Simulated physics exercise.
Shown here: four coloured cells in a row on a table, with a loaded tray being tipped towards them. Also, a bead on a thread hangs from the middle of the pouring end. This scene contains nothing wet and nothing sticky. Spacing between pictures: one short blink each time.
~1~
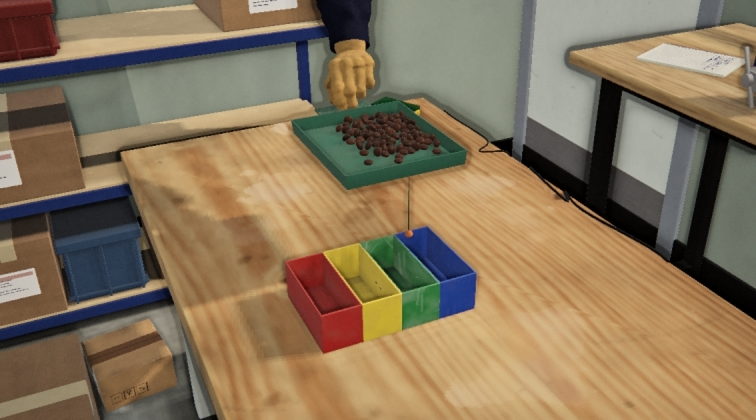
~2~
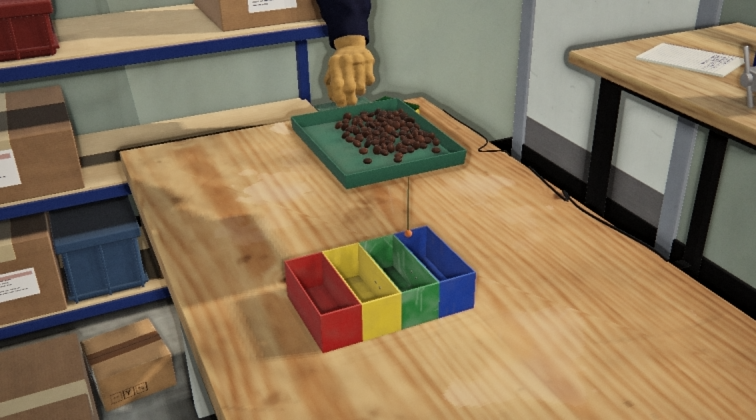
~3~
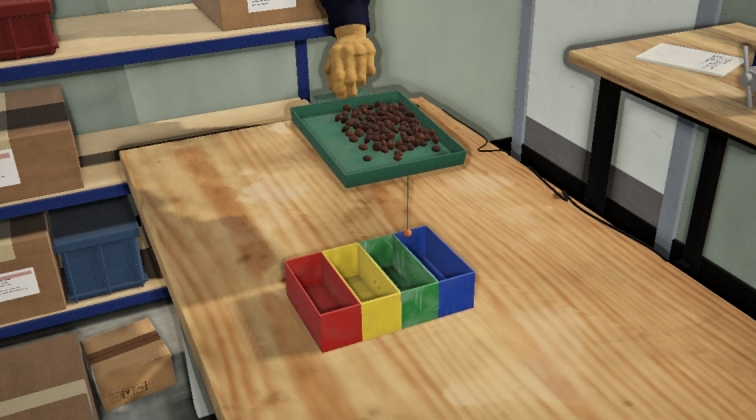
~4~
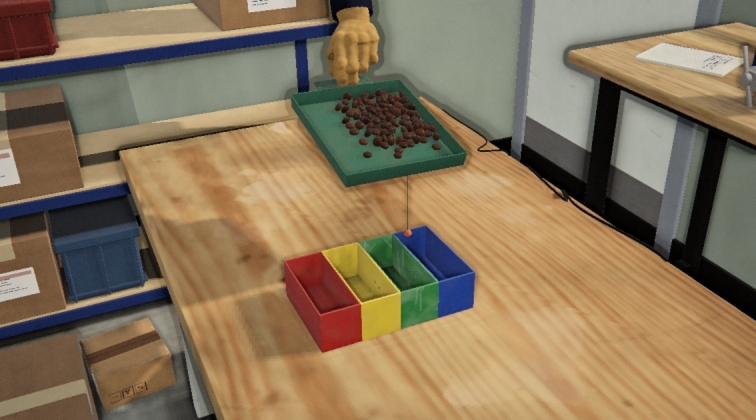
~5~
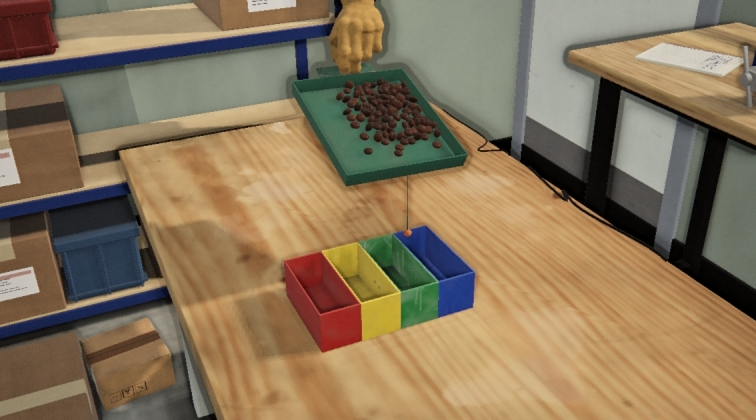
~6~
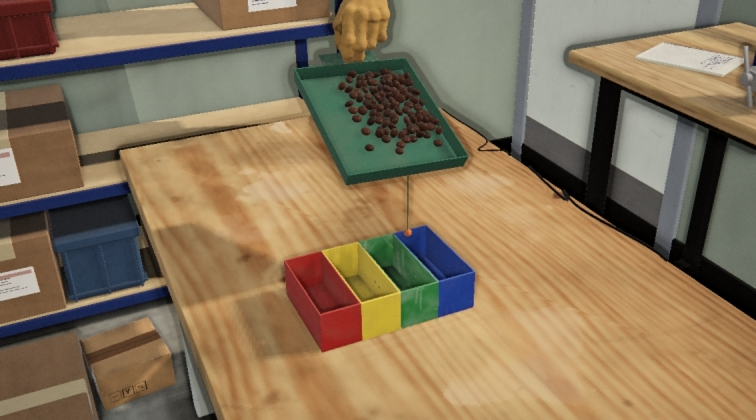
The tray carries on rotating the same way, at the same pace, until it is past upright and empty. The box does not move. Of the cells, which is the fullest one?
The blue one.
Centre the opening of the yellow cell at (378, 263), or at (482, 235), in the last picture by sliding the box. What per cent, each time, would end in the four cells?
About 80% and about 70%.
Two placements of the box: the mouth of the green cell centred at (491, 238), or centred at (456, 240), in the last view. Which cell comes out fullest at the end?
First try: The yellow one; second try: That green cell.
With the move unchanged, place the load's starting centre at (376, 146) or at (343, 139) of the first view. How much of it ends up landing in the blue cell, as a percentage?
Roughly 30 % and then 40 %.
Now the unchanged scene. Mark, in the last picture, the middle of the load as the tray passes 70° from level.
Check around (434, 156) in the last picture.
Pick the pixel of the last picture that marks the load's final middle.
Near (461, 284).
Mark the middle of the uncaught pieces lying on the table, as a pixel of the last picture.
Its middle is at roughly (484, 278).
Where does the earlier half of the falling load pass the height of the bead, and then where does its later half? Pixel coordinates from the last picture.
First close to (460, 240), next close to (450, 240).
Just after the last frame, tray tipped steeply; the larger part on the tray; about a tenth falling or outside the box.
A moment on, tray tipped past a quarter turn; roughly a quarter on the tray; roughly a quarter in the blue cell; just a few in the green cell; just a few in the yellow cell; roughly half falling or outside the box.
Further on, tray tipped past a quarter turn; roughly a third in the blue cell; about a tenth in the green cell; just a few in the yellow cell; roughly half falling or outside the box.
When it is over, tray tipped past a quarter turn; roughly a third in the blue cell; about a tenth in the green cell; just a few in the yellow cell; not one in the red cell; roughly half outside the box.
